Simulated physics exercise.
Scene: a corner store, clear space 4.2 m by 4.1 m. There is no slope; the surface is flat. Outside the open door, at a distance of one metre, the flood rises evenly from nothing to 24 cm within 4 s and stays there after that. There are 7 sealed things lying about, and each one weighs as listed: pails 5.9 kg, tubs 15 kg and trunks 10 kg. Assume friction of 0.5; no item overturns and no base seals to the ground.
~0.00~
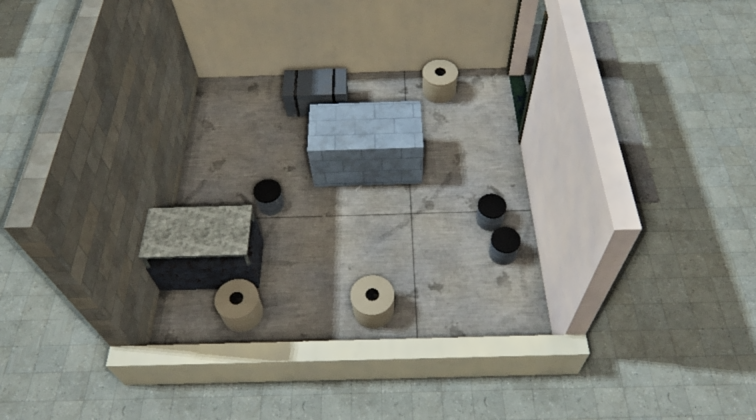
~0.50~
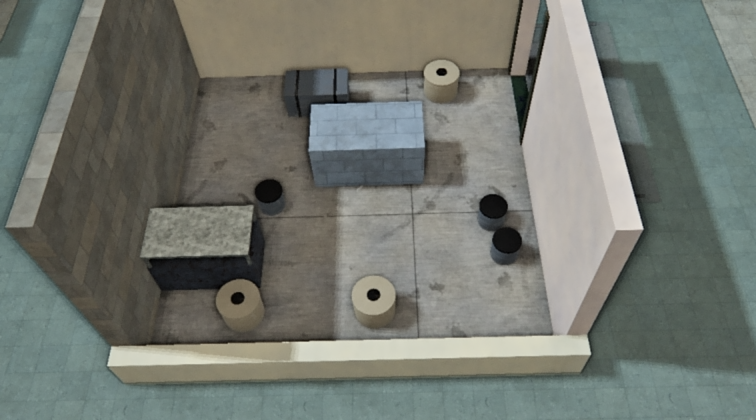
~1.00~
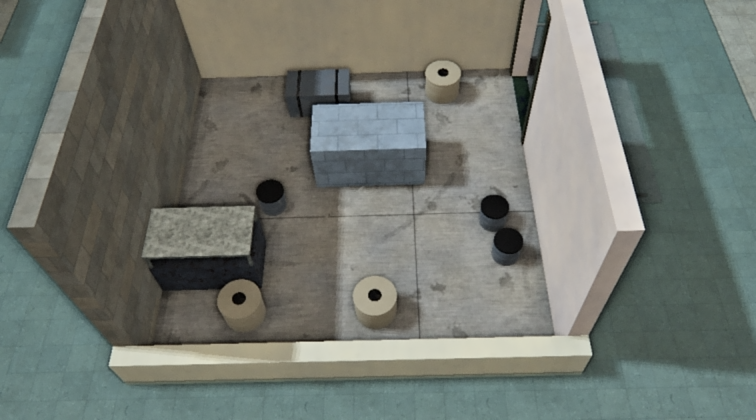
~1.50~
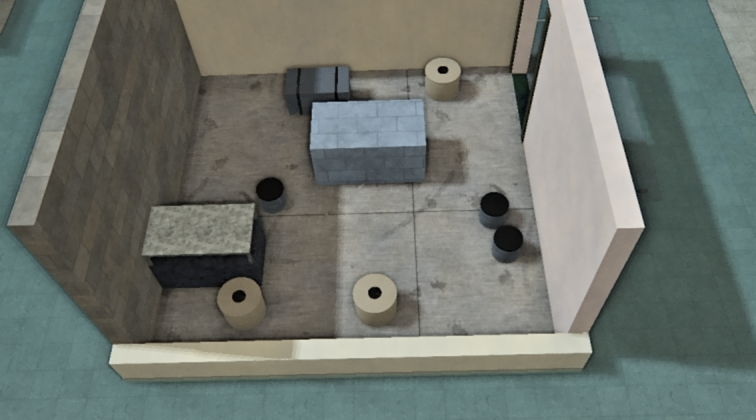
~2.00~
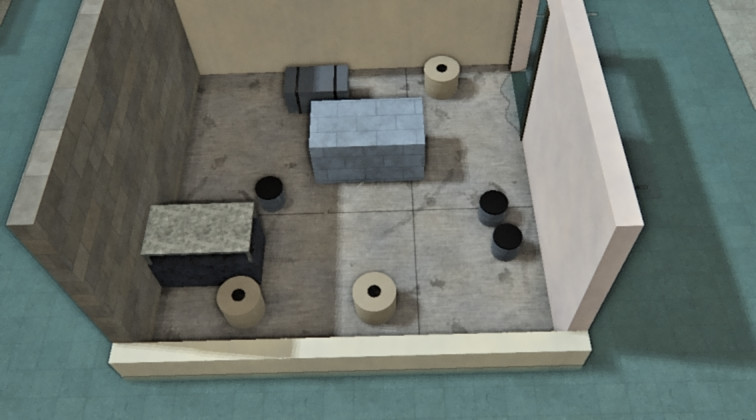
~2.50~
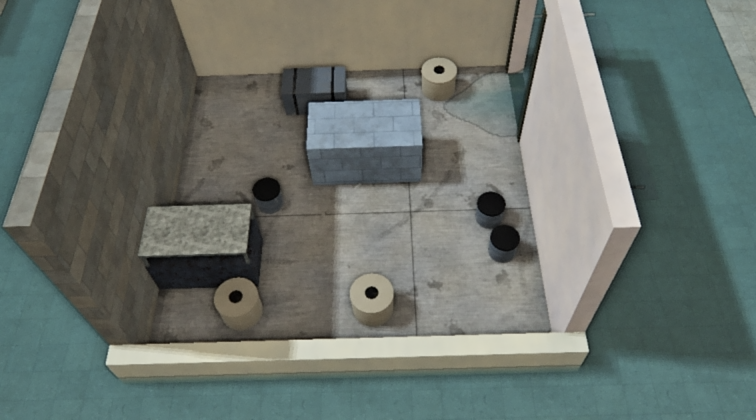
Open-topped room with blocks and round tubs standing still as teal water covers the ground outside, then seeps in at the doorway.
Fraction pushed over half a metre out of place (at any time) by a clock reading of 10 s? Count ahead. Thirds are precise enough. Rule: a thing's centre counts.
I'd put it at between one and two thirds.
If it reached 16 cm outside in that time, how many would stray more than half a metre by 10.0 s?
Then it comes to 2.
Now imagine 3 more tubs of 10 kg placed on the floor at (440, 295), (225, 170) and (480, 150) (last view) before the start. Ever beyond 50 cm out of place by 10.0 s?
In turn: Less, more, short of it.
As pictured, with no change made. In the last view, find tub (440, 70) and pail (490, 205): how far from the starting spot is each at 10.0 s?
The first is 250 cm from its start, the second 0 cm.
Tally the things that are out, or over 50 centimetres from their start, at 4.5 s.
I make it 1.
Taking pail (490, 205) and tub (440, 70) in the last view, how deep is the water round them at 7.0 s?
3 and 9 cm.
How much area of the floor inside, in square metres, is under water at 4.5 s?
My estimate is roughly 5.0 m2.
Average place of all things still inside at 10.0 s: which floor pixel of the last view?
Mean position: Approximately (357, 238).
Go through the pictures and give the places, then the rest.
A pail at (492, 205) rests on the ground; a tub at (440, 72) rests on the ground; 0.0 m2 under water; 0 of 7 have shifted, in the first frame.
A pail at (494, 206), on the bottom; a tub at (442, 72), on the bottom; 0.0 m2 under water; 0 of 7 have shifted, in the second frame.
A pail at (495, 206), on the bottom; a tub at (443, 73) rests on the ground; water covers 0.0 m2; 0 of 7 have shifted, in the third frame.
A pail at (495, 204), on the bottom; a tub at (443, 70) rests on the ground; water covers 0.0 m2; 0 of 7 have shifted, in the fourth frame.
A pail at (494, 202) rests on the ground; a tub at (442, 69) rests on the ground; water covers 0.1 m2; 0 of 7 have shifted, in the fifth frame.
A pail at (491, 203), on the bottom; a tub at (439, 70), on the bottom; water covers 0.6 m2; 0 of 7 have shifted, in the sixth frame.
After 3.5 s 0 of 7 are over 50 cm from their spots; 0 afloat.
After 4.5 s 1 of 7 are over 50 cm from their spots; 0 afloat.
After 7.0 s 2 of 7 are over 50 cm from their spots; 1 afloat.
After 10.0 s 3 of 7 are over 50 cm from their spots, and 3 have been at some point; 1 afloat.
